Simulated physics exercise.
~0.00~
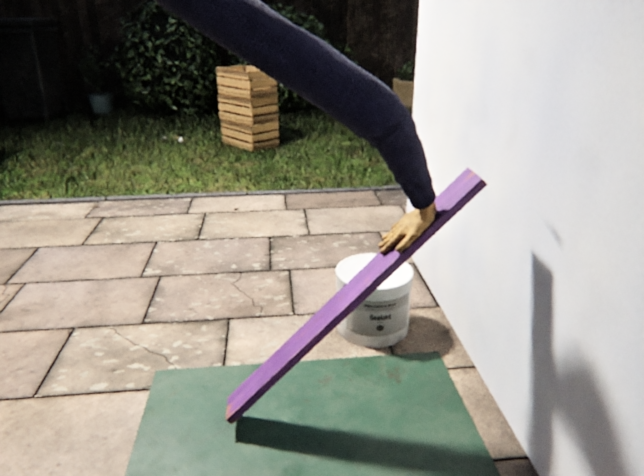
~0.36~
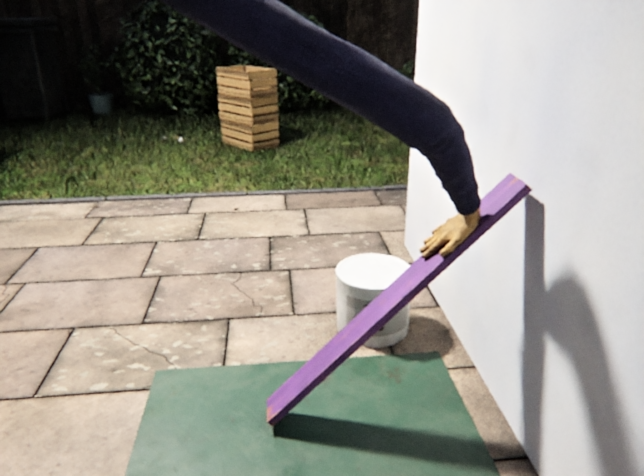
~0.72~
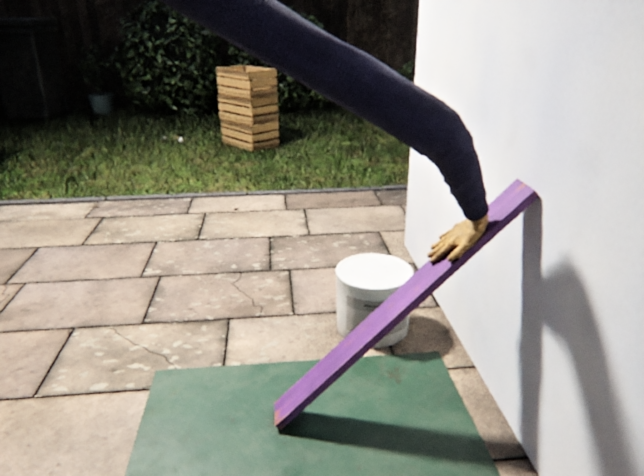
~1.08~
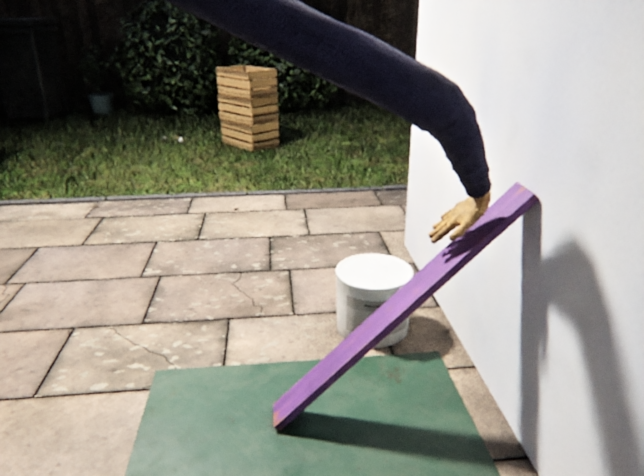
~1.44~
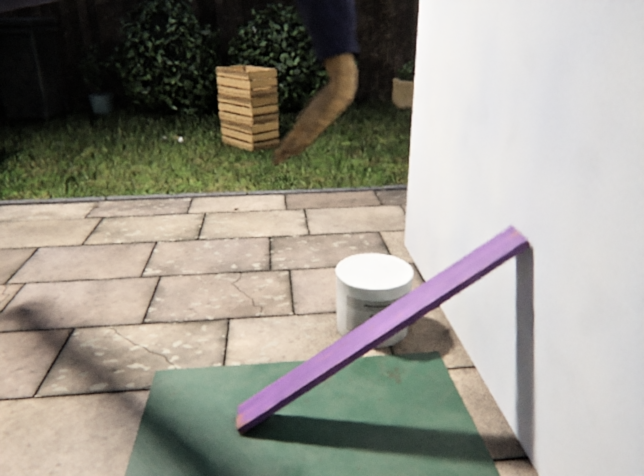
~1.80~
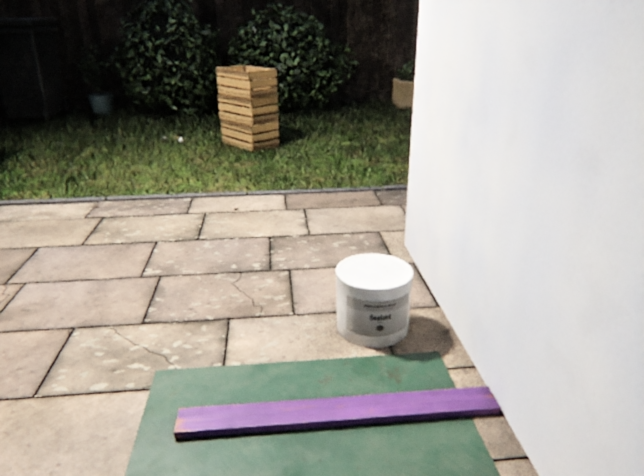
A purple plank is leaned on the wall by a hand, released, and slides down flat.
